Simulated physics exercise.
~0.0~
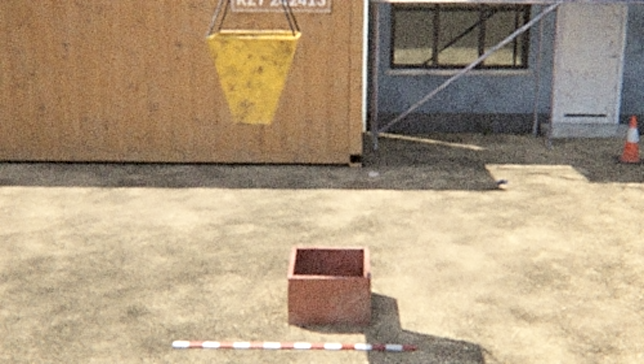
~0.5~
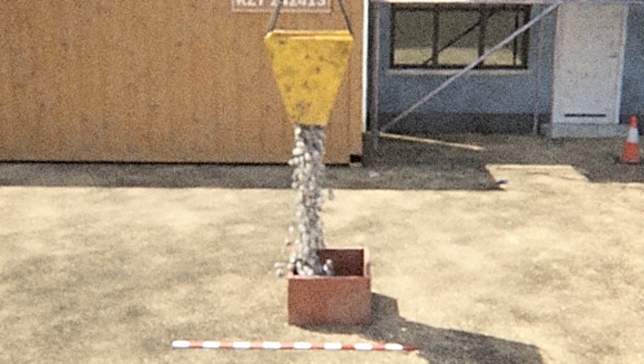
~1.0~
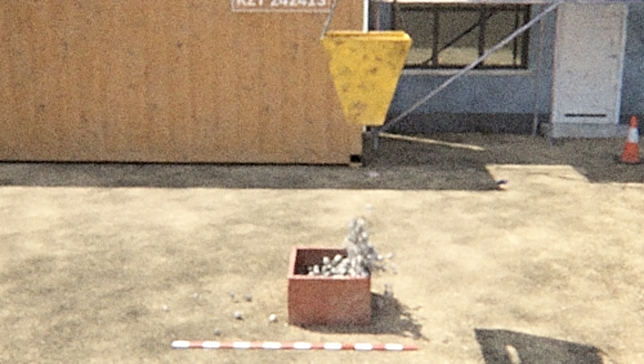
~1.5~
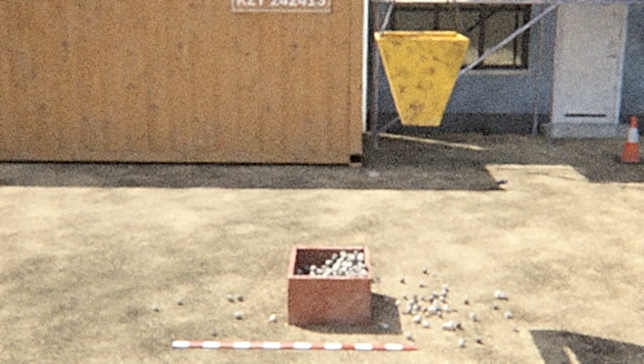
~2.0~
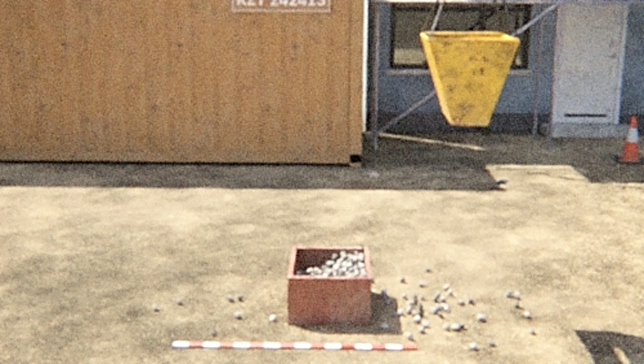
In a sunlit yard beside a wooden wall, a hanging yellow hopper moved right and poured grey stones into a reddish box on the ground. Most landed inside, while some scattered mainly to the right, and the emptied hopper kept moving right.
